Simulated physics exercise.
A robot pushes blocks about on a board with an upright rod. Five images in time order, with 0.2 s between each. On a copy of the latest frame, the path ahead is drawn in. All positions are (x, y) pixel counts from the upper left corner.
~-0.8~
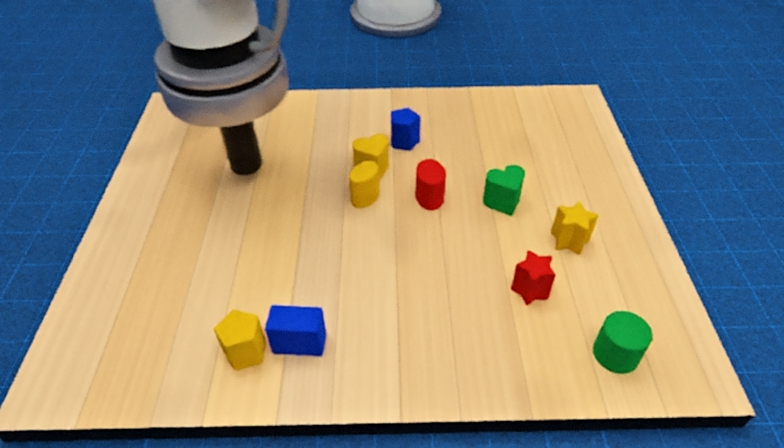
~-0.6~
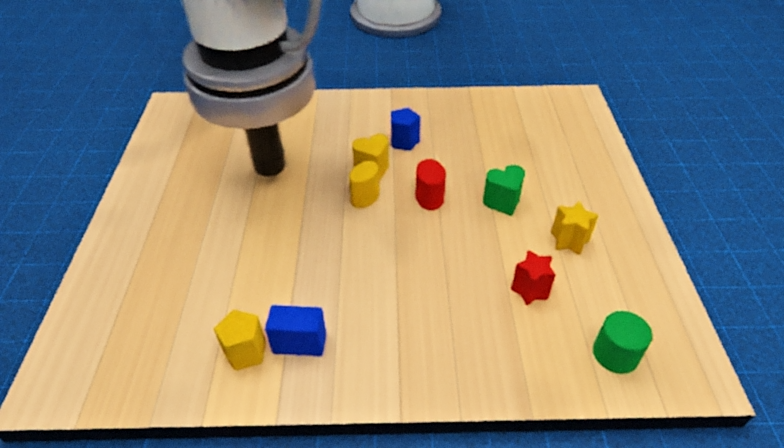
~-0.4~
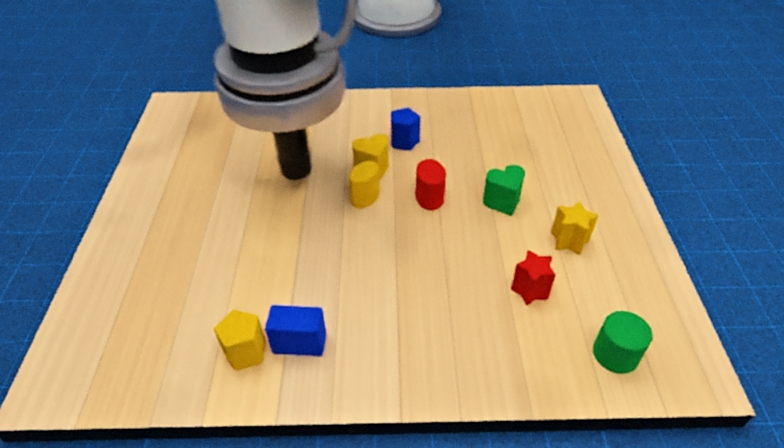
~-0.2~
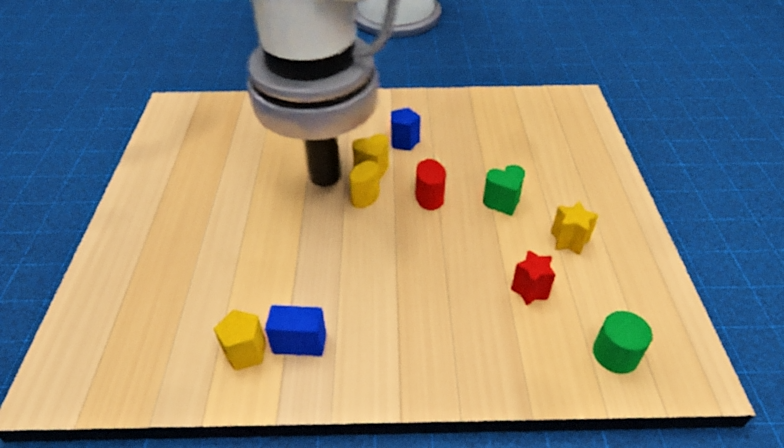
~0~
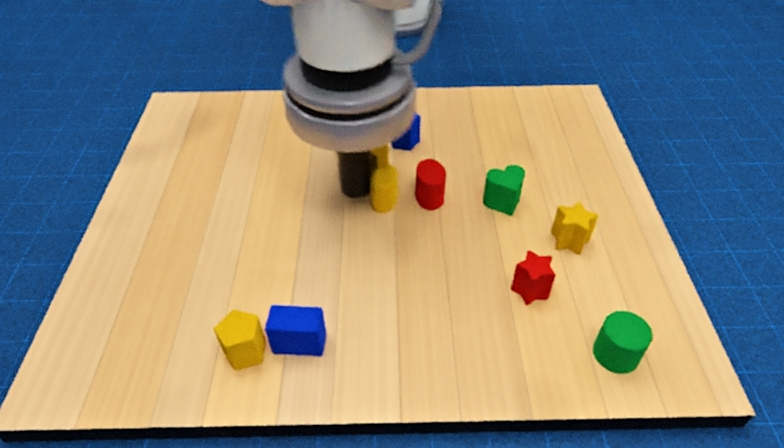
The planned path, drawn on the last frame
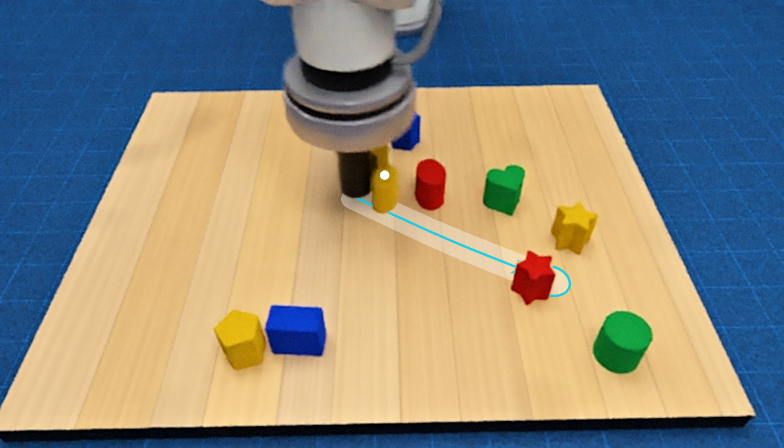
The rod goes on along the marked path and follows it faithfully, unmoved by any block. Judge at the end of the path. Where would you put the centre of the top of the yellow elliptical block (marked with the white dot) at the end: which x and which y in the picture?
My prediction: (450, 187).
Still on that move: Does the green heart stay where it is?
That would be a yes.
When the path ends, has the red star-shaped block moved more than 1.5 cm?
Going by the path, yes.
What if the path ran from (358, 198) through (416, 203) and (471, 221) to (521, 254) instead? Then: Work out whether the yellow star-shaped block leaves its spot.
Here's my answer: The yellow star-shaped block remains in position.
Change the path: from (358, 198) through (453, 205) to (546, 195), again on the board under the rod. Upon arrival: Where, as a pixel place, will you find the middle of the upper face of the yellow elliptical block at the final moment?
Final place: (583, 171).
Path on the board, straight from (358, 198) to (551, 281); the dot is on the yellow elliptical block.
What follows on the original path. One third of the way, rod at (416, 214); yellow elliptical block at (443, 186), turned 90° anticlockwise; red elliptical block at (448, 168), turned 45° anticlockwise.
Two thirds of the way, rod at (482, 242); yellow elliptical block at (450, 187), turned 105° anticlockwise; red elliptical block at (449, 167), turned 50° anticlockwise.
At the end, rod at (554, 270); yellow heart in place; yellow elliptical block at (450, 187), turned 105° anticlockwise; red elliptical block at (449, 167), turned 50° anticlockwise; green heart in place; red star-shaped block at (556, 280), turned 70° clockwise.
